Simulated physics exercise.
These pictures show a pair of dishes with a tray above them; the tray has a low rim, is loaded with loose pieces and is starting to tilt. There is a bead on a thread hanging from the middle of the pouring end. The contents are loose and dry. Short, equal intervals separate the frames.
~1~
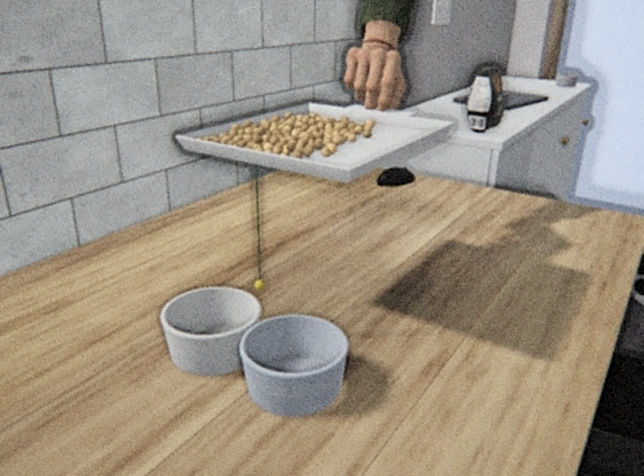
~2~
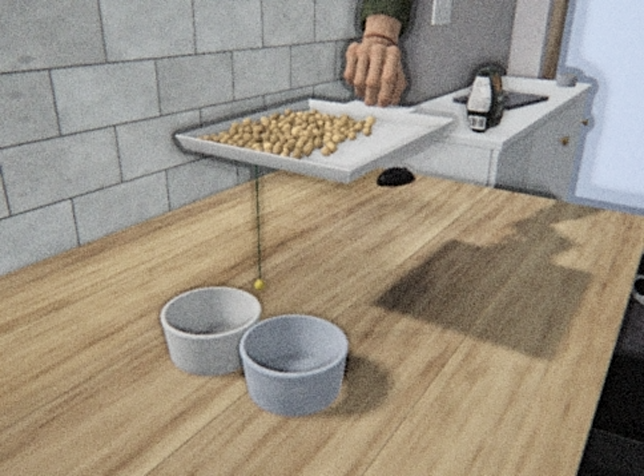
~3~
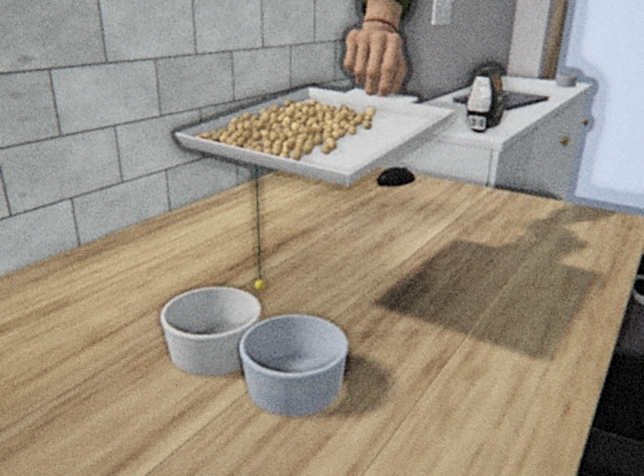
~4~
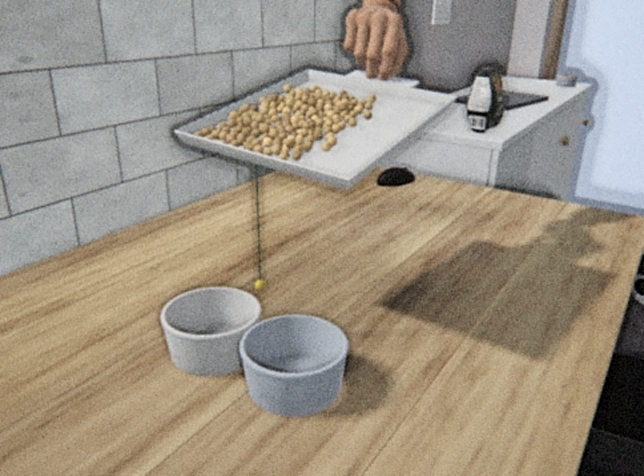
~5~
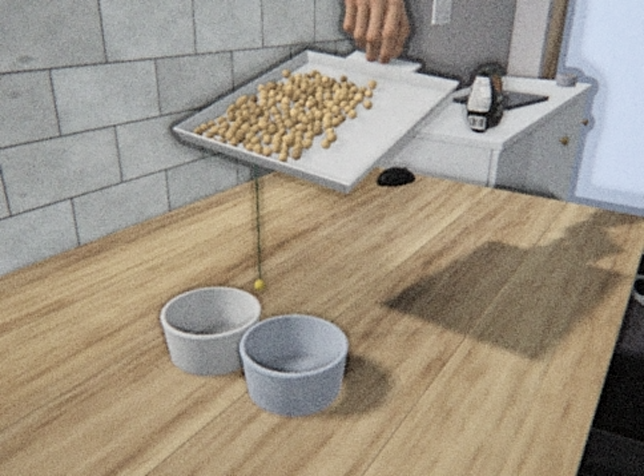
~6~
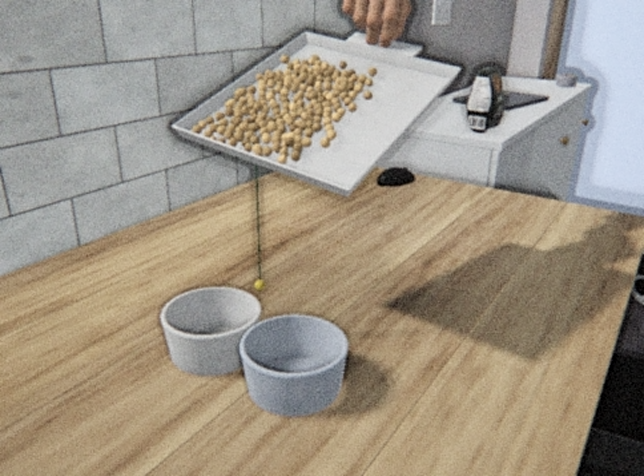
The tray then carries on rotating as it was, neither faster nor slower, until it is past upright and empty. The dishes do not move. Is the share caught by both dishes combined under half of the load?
No, it is above half.
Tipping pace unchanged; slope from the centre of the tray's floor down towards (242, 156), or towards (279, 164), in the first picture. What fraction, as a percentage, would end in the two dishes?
Near 40 % and, after that, 80 %.
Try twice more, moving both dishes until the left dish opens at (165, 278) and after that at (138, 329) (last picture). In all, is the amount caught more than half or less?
Held in all, by try: A smaller portion, then a smaller portion.
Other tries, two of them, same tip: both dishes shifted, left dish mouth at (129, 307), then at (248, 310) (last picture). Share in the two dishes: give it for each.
The first try gives 10 per cent, the second 90 per cent.
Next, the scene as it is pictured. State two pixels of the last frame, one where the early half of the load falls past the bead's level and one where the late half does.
It goes through near (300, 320) first, then near (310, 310).
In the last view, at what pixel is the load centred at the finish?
Somewhere around (298, 376) in the last picture.
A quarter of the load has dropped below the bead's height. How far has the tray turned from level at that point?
It is at around 80 degrees.
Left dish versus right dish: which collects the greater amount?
It's the right of the two that is fuller.
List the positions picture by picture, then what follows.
The first picture shows corners of the pouring end at (184, 136) and (347, 167), level; middle of the load at (289, 136), dried chickpeas; left dish at (179, 349); right dish at (263, 387); bead on its thread at (260, 285).
The second picture shows corners of the pouring end at (184, 135) and (347, 168), level; middle of the load at (289, 134).
The third picture shows corners of the pouring end at (183, 133) and (347, 171), tipped barely, lowest at the right corner; middle of the load at (289, 129).
The fourth picture shows corners of the pouring end at (182, 130) and (347, 175), tipped a little, lowest at the right corner; middle of the load at (289, 122).
The fifth picture shows corners of the pouring end at (181, 127) and (347, 180), tipped clearly, lowest at the right corner; middle of the load at (288, 114).
The sixth picture shows corners of the pouring end at (180, 125) and (347, 184), tipped clearly, lowest at the right corner; middle of the load at (287, 107); left dish at (179, 349); right dish at (263, 387).
Soon, tray tipped steeply; most on the tray; a stray few in the right dish; a stray few in the left dish; a stray few outside both; about a quarter in the air.
A while on, tray tipped past a quarter turn; about half in the right dish; a small part in the left dish; about a quarter outside both; a small part in the air.
Towards the end, tray tipped past a quarter turn; about half in the right dish; a small part in the left dish; about a third outside both.
Finally, tray tipped past a quarter turn; about half in the right dish; a small part in the left dish; about a third outside both.
